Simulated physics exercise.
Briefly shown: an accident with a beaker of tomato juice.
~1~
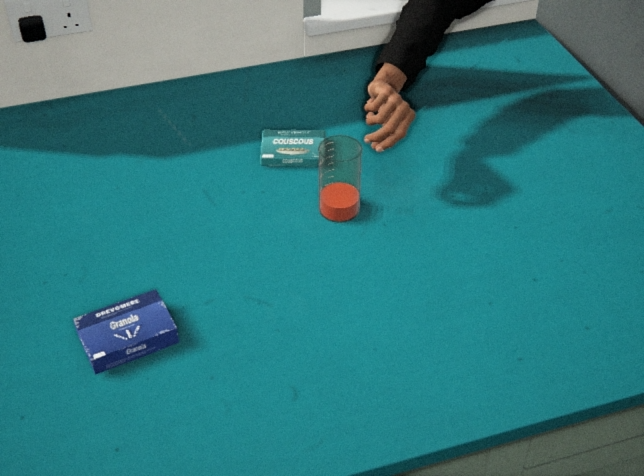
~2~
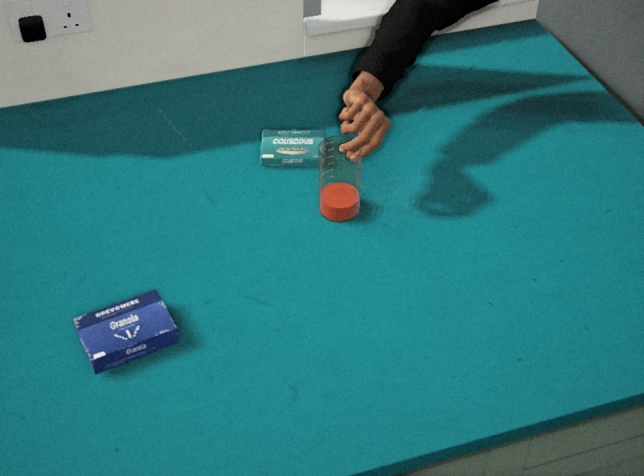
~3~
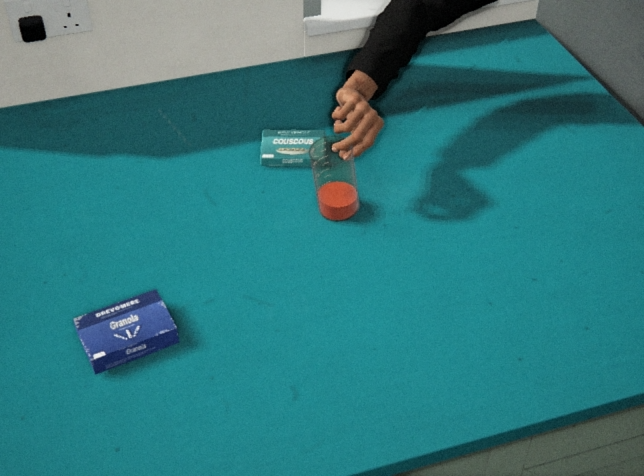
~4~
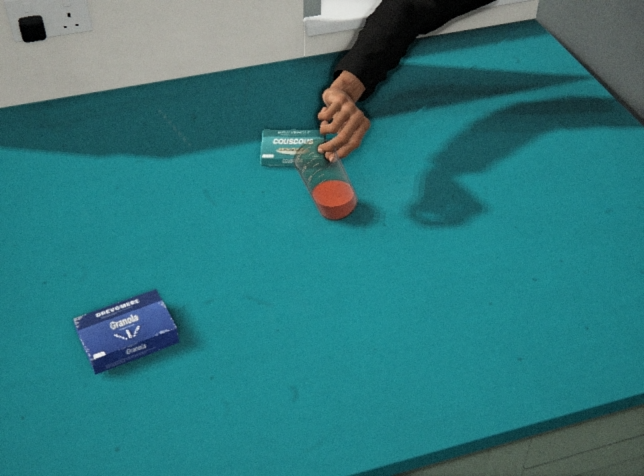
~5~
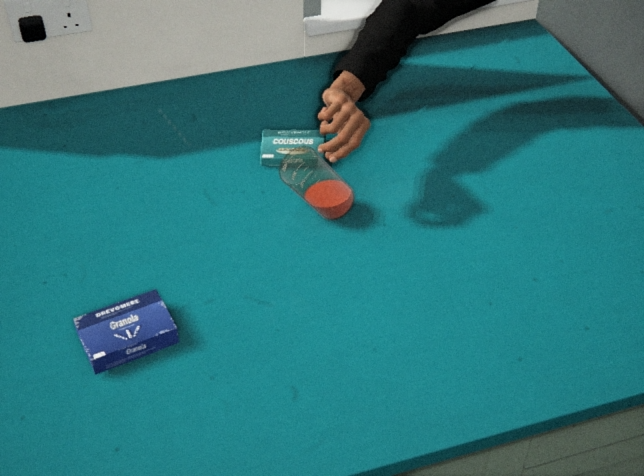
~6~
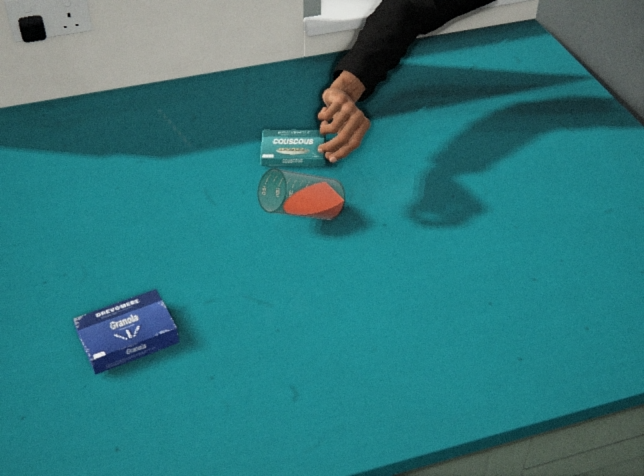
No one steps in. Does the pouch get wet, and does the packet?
At the end, the pouch does not need wiping; the packet needs wiping.
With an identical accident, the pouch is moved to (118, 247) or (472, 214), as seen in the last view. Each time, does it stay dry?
Case 1 - it is touched; case 2 - it is not touched.
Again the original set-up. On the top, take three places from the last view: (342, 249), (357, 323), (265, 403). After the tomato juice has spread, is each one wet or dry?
Going through them: Spill-free for the first, spill-free for the next, spill-free for the last.
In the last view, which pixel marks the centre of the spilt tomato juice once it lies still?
Near (130, 294).
Soon after, the puddle covers about as much as a plate; the pouch is dry; the packet is wet.
In the end, the puddle covers about as much as a plate; the pouch is dry; the packet is wet.
